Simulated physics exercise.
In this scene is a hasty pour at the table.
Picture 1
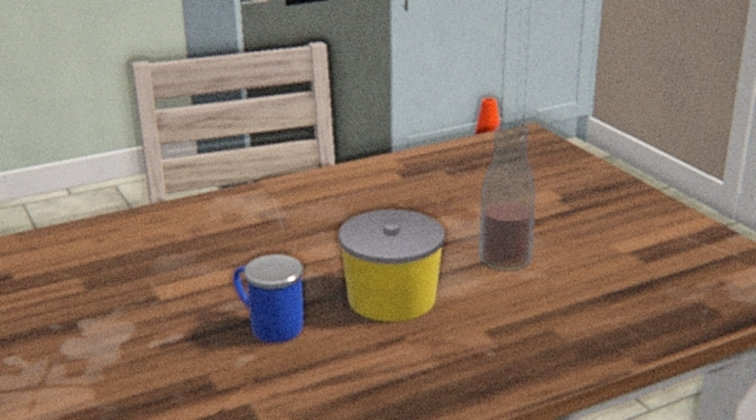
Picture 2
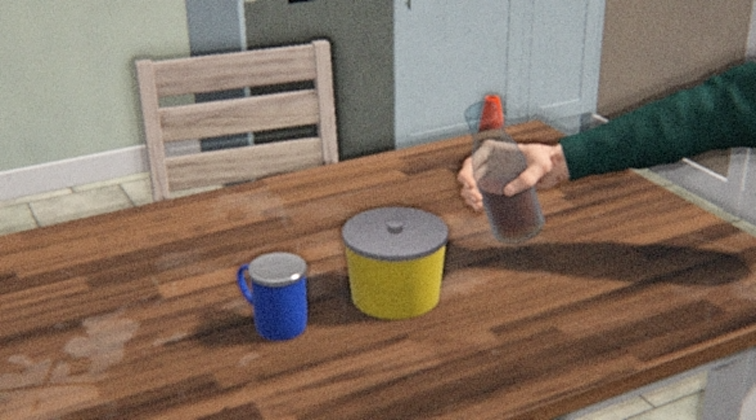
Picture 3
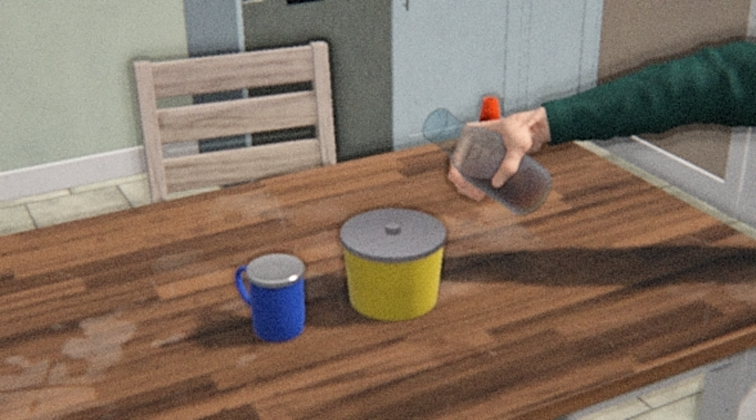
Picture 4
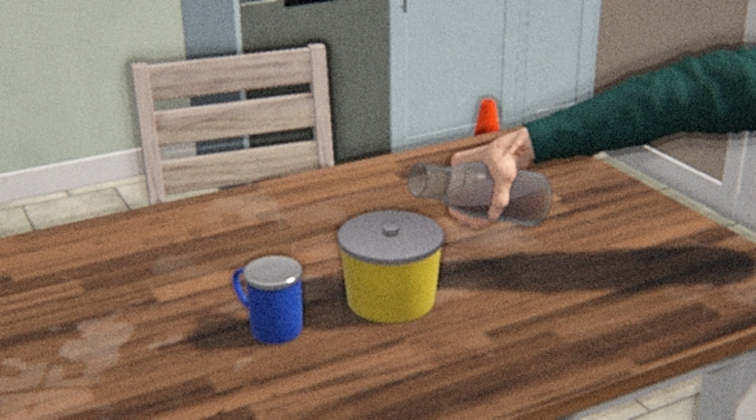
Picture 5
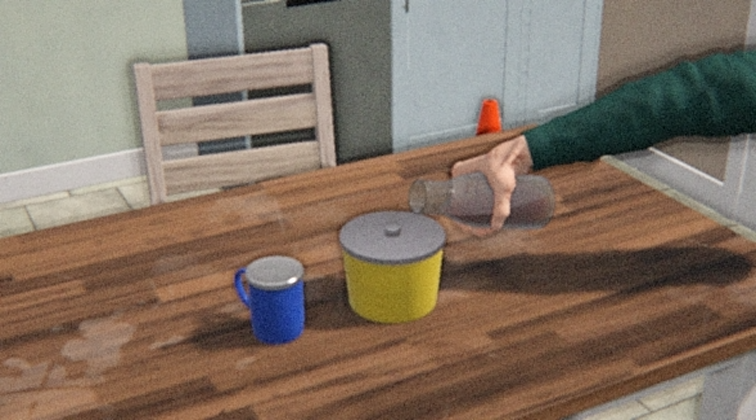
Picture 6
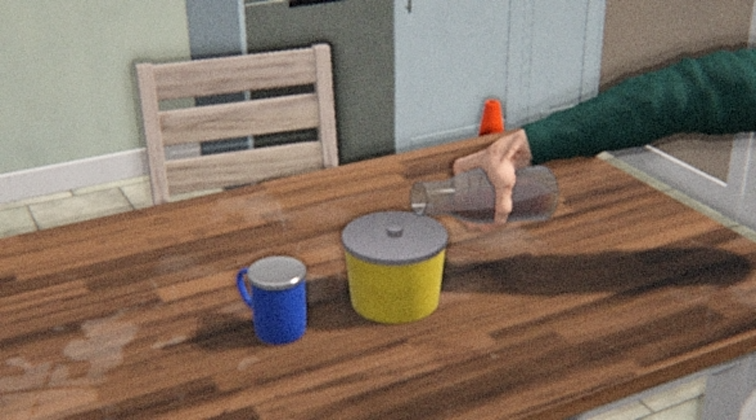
A hand in a dark green sleeve reaches in from the right over a brown wooden table, seen from slightly above, with a pale wooden chair and light blue cabinet doors behind. A blue mug and a yellow tub, both with grey lids, stand left of a clear bottle of dark liquid. The hand lifts the bottle and tilts it leftward until nearly level, its mouth near the tub, while the view barely shifts.
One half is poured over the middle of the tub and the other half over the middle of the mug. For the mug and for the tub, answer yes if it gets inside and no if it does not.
Mug: No; tub: No.
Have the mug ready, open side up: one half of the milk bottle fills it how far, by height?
65 %, roughly.
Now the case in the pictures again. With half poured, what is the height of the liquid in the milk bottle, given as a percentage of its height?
Estimate: Around 20 per cent of the height.
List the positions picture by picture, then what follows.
In the first picture, before the pour; milk bottle (508, 193) about a third full; tub (392, 270) with its lid on; mug (276, 305) with its lid on.
In the second picture, the milk bottle is on its way; milk bottle (500, 169) tipped 20° with all of its load; tub (395, 267) with its lid on.
In the third picture, tilting; milk bottle (483, 158) tipped 50° with all of its load; mug (278, 304) with its lid on.
In the fourth picture, no stream yet; milk bottle (476, 190) tipped 70° with all of its load; tub (391, 271) with its lid on.
In the fifth picture, still nothing leaves it; milk bottle (478, 200) tipped 75° with all of its load; mug (277, 306) with its lid on.
In the sixth picture, on the point of pouring; milk bottle (481, 196) tipped 80° with all of its load; tub (395, 271) with its lid on; mug (279, 306) with its lid on.
A moment on, it hits the lid of the tub and runs off.
Further on, it hits the lid of the mug and runs off.
When it is over, the tub is empty, in a puddle; the mug is empty, in a puddle.
